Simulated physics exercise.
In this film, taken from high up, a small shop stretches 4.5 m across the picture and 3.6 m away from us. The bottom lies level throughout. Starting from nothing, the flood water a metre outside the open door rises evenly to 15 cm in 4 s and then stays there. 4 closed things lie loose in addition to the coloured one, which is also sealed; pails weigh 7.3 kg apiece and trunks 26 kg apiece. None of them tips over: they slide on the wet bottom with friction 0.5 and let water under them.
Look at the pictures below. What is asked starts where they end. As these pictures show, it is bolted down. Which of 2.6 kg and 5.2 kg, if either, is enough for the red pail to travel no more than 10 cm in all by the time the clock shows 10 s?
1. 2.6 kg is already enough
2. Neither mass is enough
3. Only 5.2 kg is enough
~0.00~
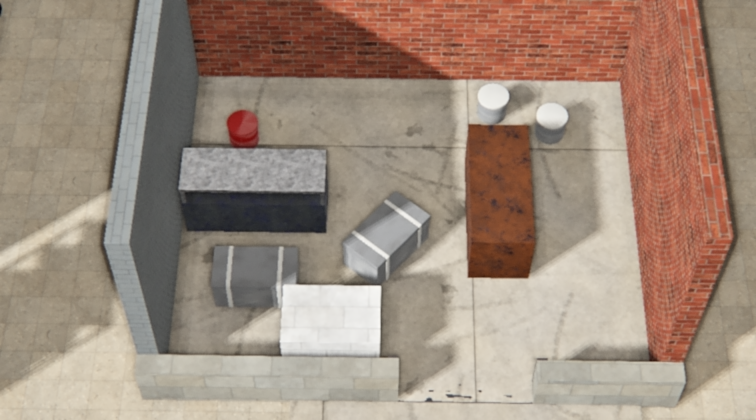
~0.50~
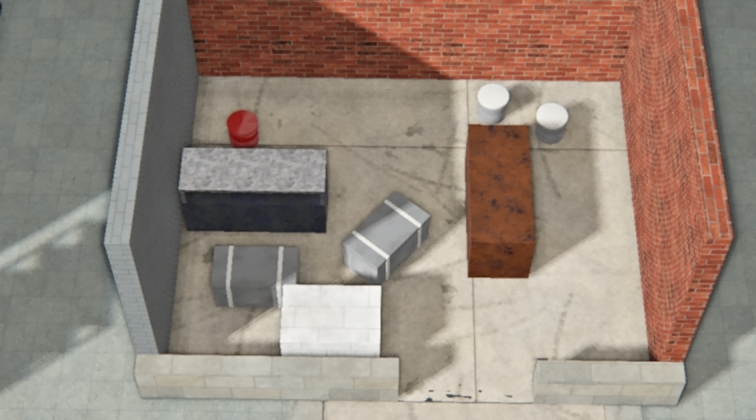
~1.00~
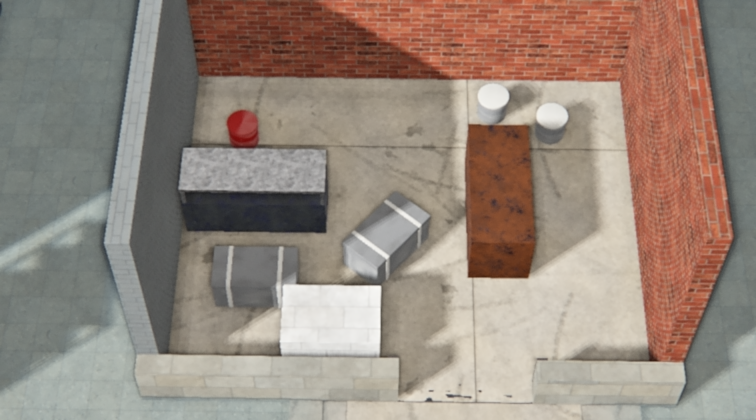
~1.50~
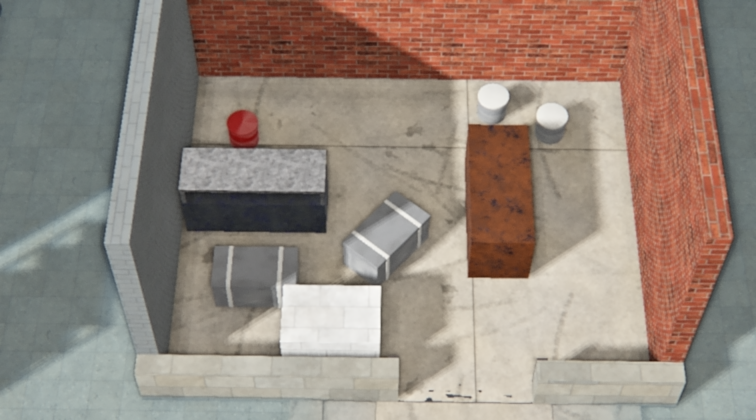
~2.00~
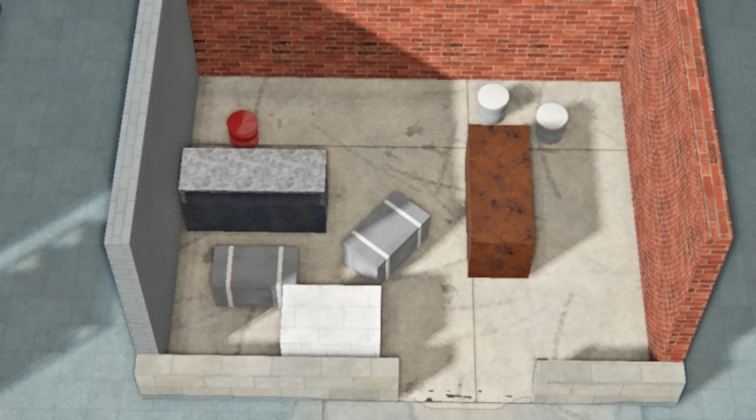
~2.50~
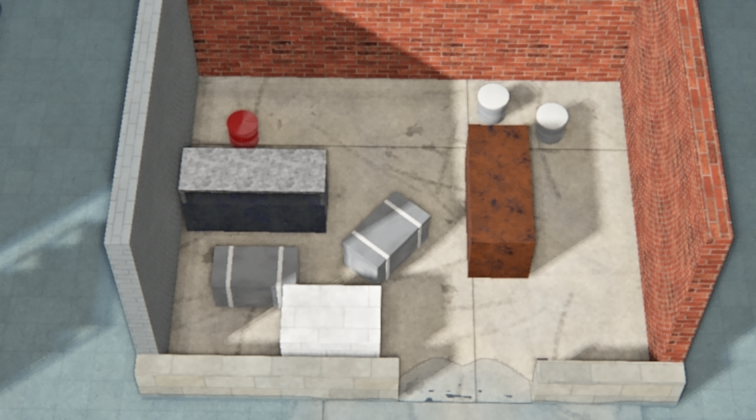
(1) 2.6 kg is already enough.
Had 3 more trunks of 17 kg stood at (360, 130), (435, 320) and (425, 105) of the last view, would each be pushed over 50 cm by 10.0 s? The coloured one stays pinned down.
Spot one stays inside, spot two crosses the limit, spot three stays inside.
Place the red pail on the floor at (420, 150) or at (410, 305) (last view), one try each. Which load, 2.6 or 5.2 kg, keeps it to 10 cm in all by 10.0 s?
Try by try, no option works; no option works.
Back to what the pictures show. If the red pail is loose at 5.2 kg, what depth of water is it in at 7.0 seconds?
0 cm, roughly.
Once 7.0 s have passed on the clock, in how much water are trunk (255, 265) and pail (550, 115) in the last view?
Depth approx. 2 cm / 1 cm.
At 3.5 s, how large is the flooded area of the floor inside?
1.5 m2.
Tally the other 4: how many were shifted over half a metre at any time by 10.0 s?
By my count, 0.
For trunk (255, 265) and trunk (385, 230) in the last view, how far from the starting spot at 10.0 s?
Net displacement, in order: 0 cm; 40 cm.
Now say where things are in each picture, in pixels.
The first frame shows the red pail at (242, 122) rests on the ground; water covers 0.0 m2; 0 of 5 have shifted.
The second frame shows the red pail at (242, 122) rests on the ground; water covers 0.0 m2; 0 of 5 have shifted.
The third frame shows the red pail at (242, 122) rests on the ground; water covers 0.0 m2; 0 of 5 have shifted.
The fourth frame shows the red pail at (242, 122) rests on the ground; water covers 0.0 m2; 0 of 5 have shifted.
The fifth frame shows the red pail at (242, 122), on the bottom; water covers 0.0 m2; 0 of 5 have shifted.
The sixth frame shows the red pail at (242, 122) rests on the ground; 0.2 m2 under water; 0 of 5 have shifted.
After 3.5 s the red pail would be 0 cm from its start with 2.6 kg and 0 cm from its start with 5.2 kg; 0 cm of water round it then.
After 4.5 s the red pail would be 0 cm from its start with 2.6 kg and 0 cm from its start with 5.2 kg; 0 cm of water round it then.
After 7.0 s the red pail would be 0 cm from its start with 2.6 kg and 0 cm from its start with 5.2 kg; 0 cm of water round it then.
After 10.0 s the red pail would be 0 cm from its start with 2.6 kg and 0 cm from its start with 5.2 kg; 2 cm of water round it then.
